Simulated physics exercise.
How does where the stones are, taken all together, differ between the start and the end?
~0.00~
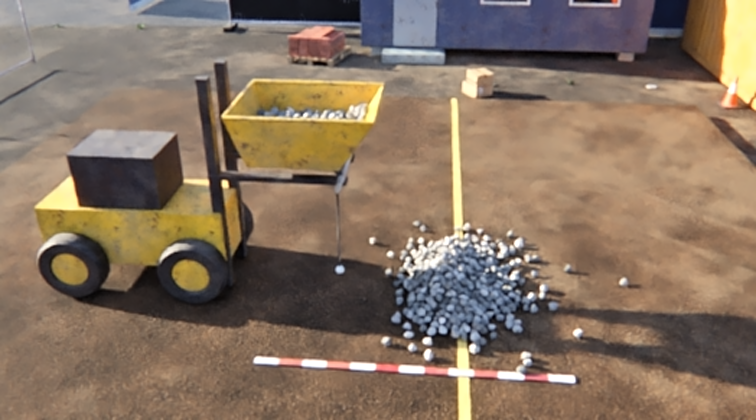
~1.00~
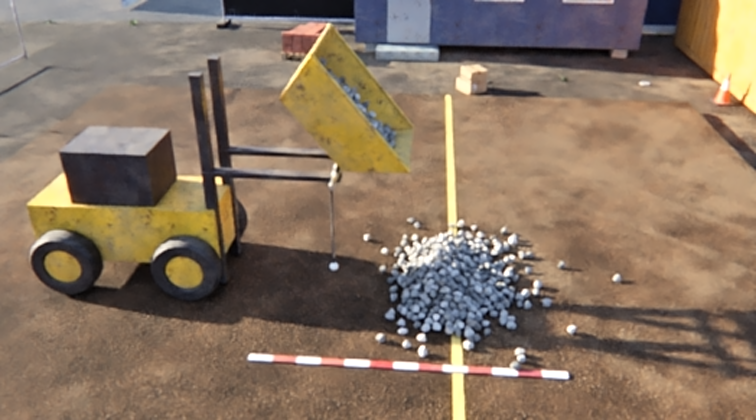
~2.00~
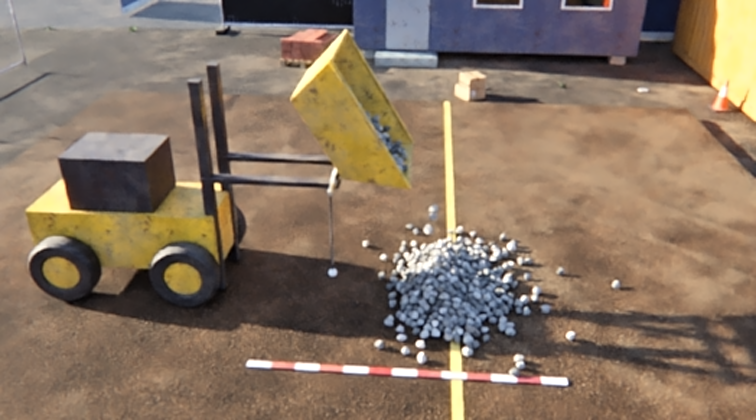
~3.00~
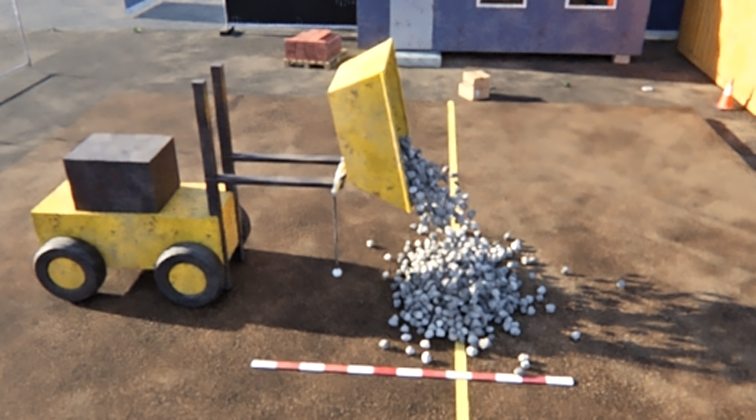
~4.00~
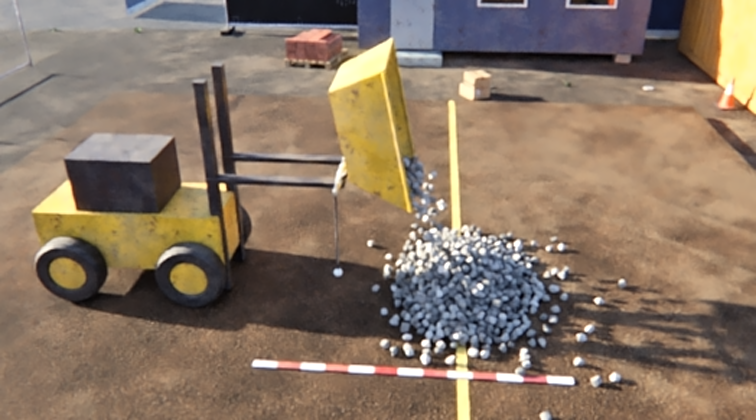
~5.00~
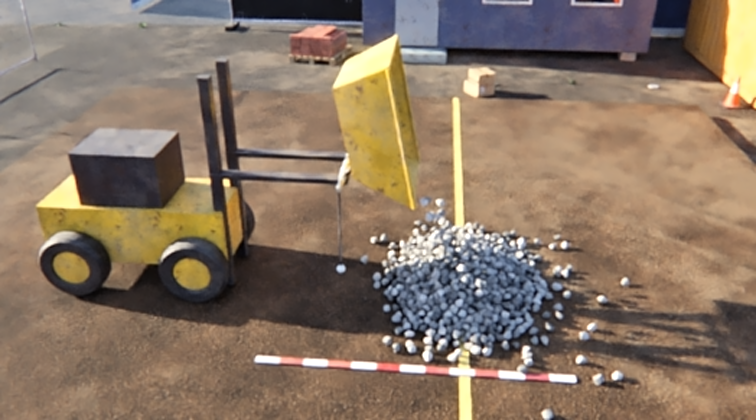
At the start the stones are split between the raised skip and the heap on the ground. By the end the skip's load has come down to the right onto the heap, so the stones as a whole sit lower and further right.
